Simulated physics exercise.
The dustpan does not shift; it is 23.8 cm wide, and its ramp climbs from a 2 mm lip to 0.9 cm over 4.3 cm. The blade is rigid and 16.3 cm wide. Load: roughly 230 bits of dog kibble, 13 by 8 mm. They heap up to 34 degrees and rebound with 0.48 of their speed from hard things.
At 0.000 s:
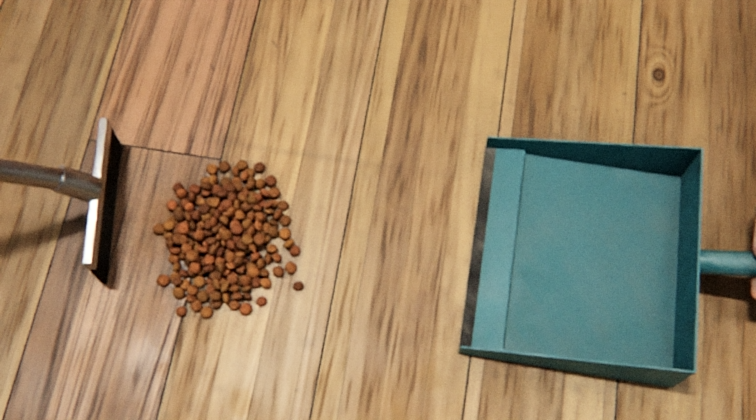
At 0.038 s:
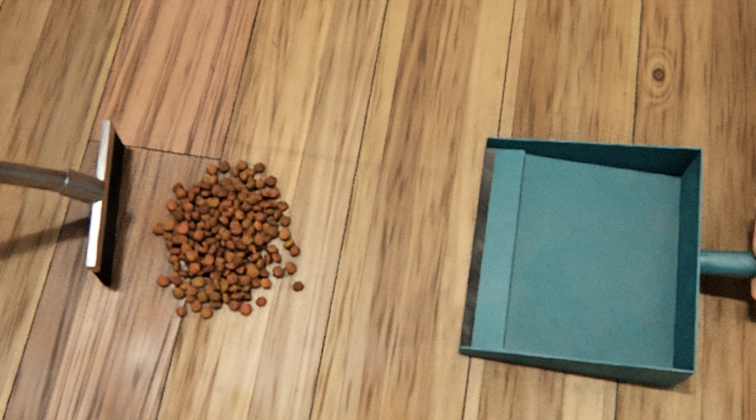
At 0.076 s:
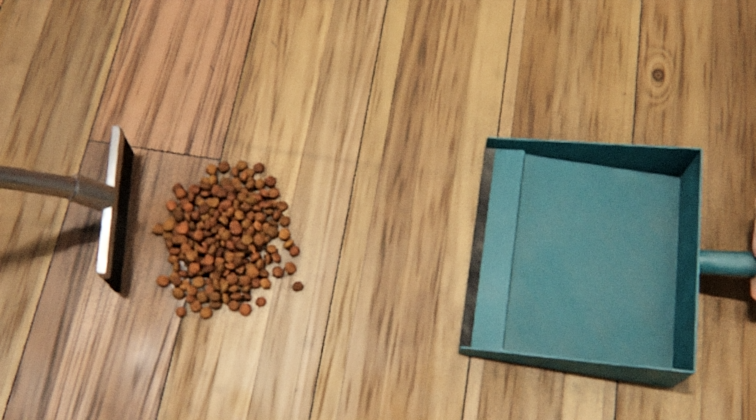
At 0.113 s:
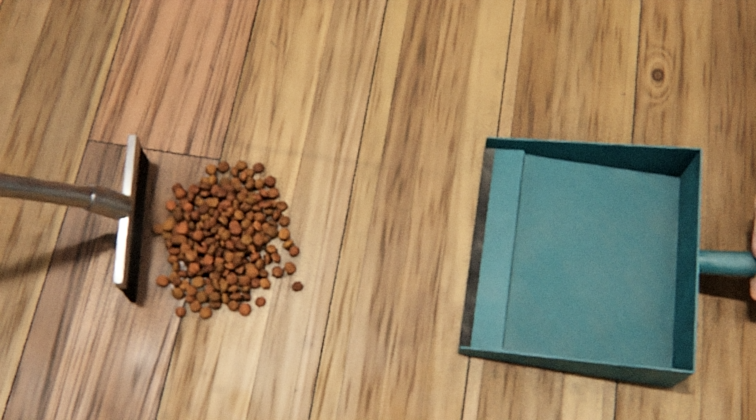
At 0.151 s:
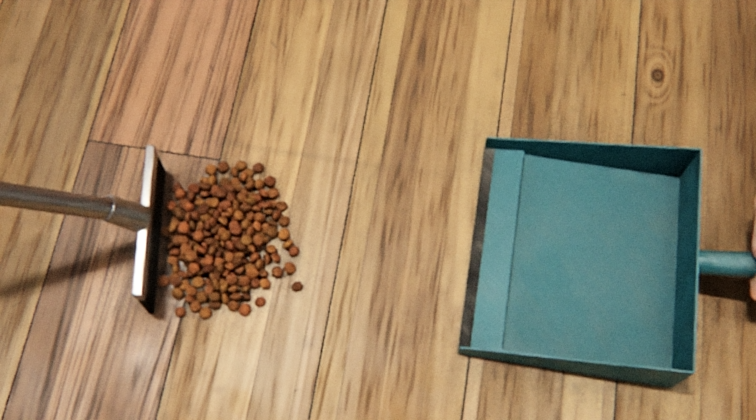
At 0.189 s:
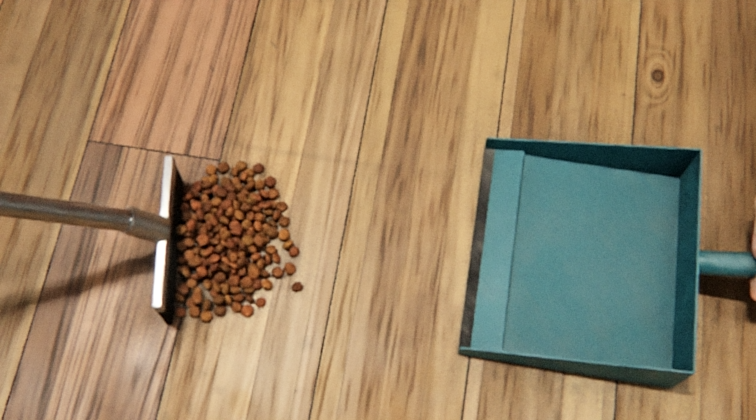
A teal dustpan, its handle gripped at the right edge by a barely visible hand, rests on a wooden plank floor seen from above. A loose pile of brown kibble lies left of centre, with a flat blade on a metal pole at far left. The blade slides right and slightly downward, meets the pile and pushes its left edge inward, while the dustpan and camera stay still.
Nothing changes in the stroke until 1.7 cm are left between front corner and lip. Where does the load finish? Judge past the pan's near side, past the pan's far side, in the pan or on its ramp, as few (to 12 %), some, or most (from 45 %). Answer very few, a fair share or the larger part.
Past the pan's near side: A fair share; past the pan's far side: Very few; in the pan or on its ramp: Very few.
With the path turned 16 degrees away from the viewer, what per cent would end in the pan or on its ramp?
In that case some 30 per cent.
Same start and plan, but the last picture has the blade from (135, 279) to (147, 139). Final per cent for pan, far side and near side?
Pan 20, far 0, near 20.
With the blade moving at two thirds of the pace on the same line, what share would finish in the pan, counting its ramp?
Then about 0 per cent.
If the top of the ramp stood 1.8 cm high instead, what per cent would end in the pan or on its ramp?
Then about 0 per cent.
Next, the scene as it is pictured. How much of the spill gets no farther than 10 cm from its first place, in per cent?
About 35 per cent.
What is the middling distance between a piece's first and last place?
Roughly 20 cm.
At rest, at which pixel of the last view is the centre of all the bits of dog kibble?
Near (403, 284).
Then, at 0.43 s, middle of the blade 18 cm from the lip; 0 % over the lip, far side 0 %, near side 15 %.
After 0.60 s, middle of the blade 8 cm from the lip; 0 % over the lip, far side 0 %, near side 25 %.
Then, at 0.88 s, middle of the blade 3 cm from the lip; 5 % over the lip, far side 0 %, near side 30 %.
At rest (1.3 s), near side 30 %, far side 0 %, pan 5 %, in front of the lip or behind the blade 65 %.
